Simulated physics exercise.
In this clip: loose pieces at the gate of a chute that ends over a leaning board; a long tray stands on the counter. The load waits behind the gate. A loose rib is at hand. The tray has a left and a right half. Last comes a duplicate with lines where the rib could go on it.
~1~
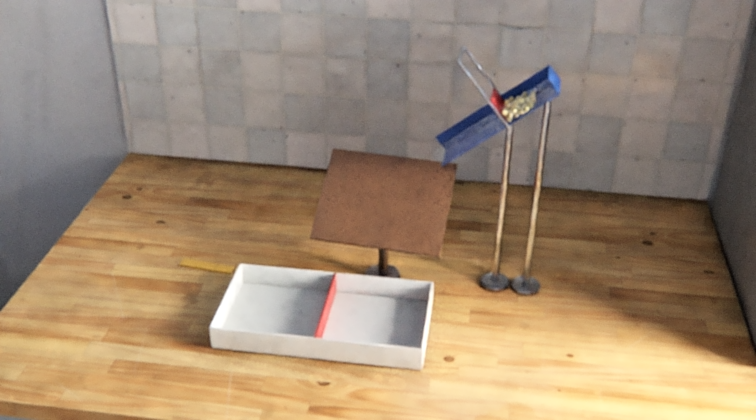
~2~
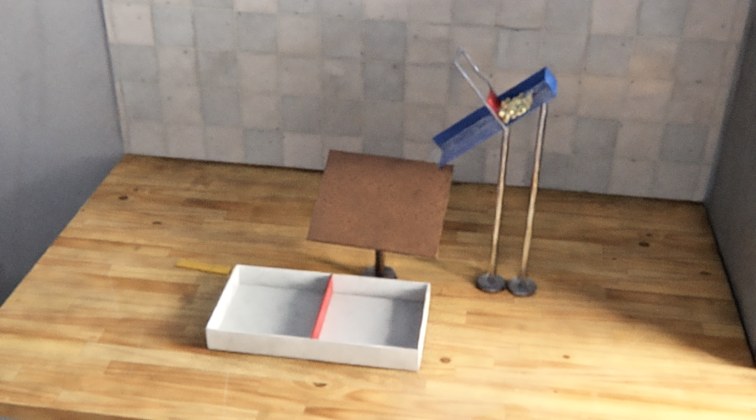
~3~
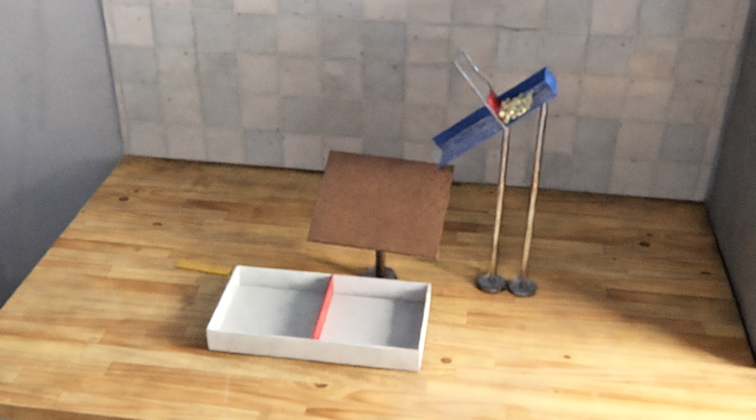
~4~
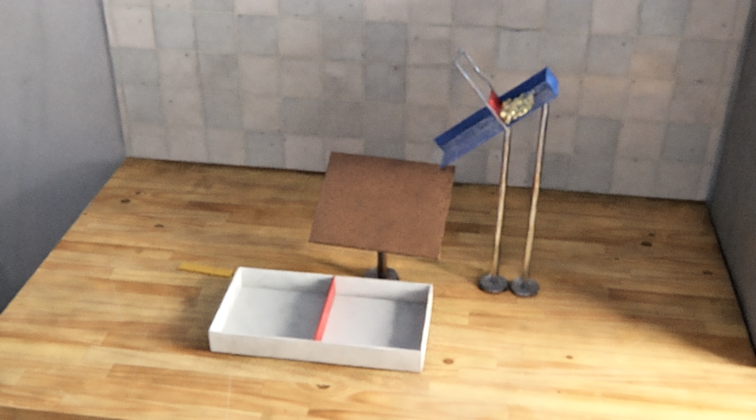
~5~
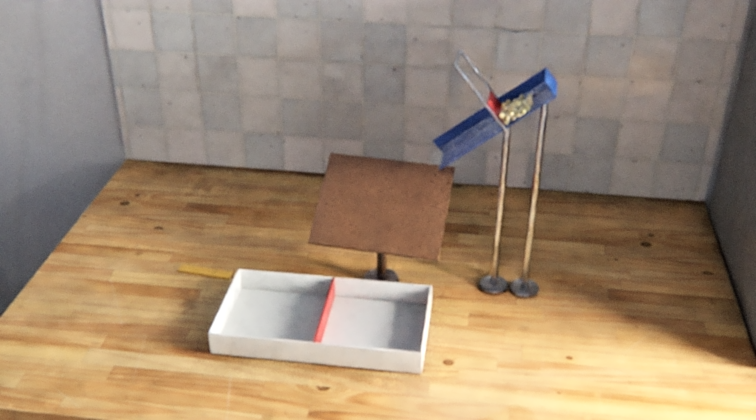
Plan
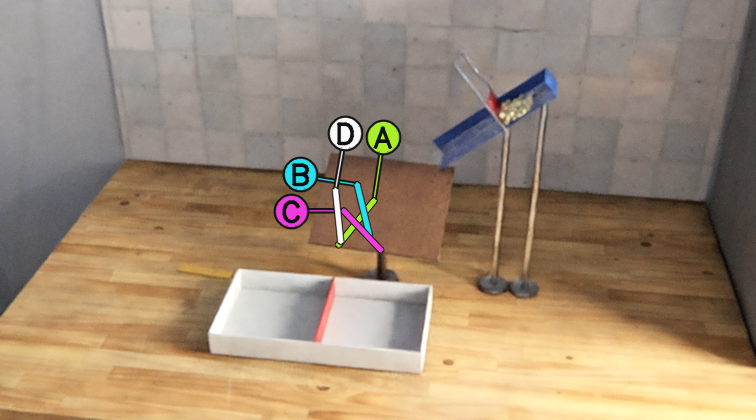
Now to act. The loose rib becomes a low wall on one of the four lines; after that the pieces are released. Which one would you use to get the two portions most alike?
A is best.
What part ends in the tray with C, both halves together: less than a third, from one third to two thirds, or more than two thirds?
Line C gives more than two thirds.
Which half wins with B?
Right.
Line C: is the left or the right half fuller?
More lands on the right.
On the marked copy, line A from (373, 200) to (338, 244); line B from (357, 184) to (369, 234); line C from (343, 210) to (380, 249); line D from (335, 190) to (340, 241).
With A, of what is caught, about half in the left half, about half in the right.
With B, of what is caught, a stray few in the left half, nearly all in the right.
With C, of what is caught, a small part in the left half, nearly all in the right.
With D, of what is caught, a small part in the left half, nearly all in the right.
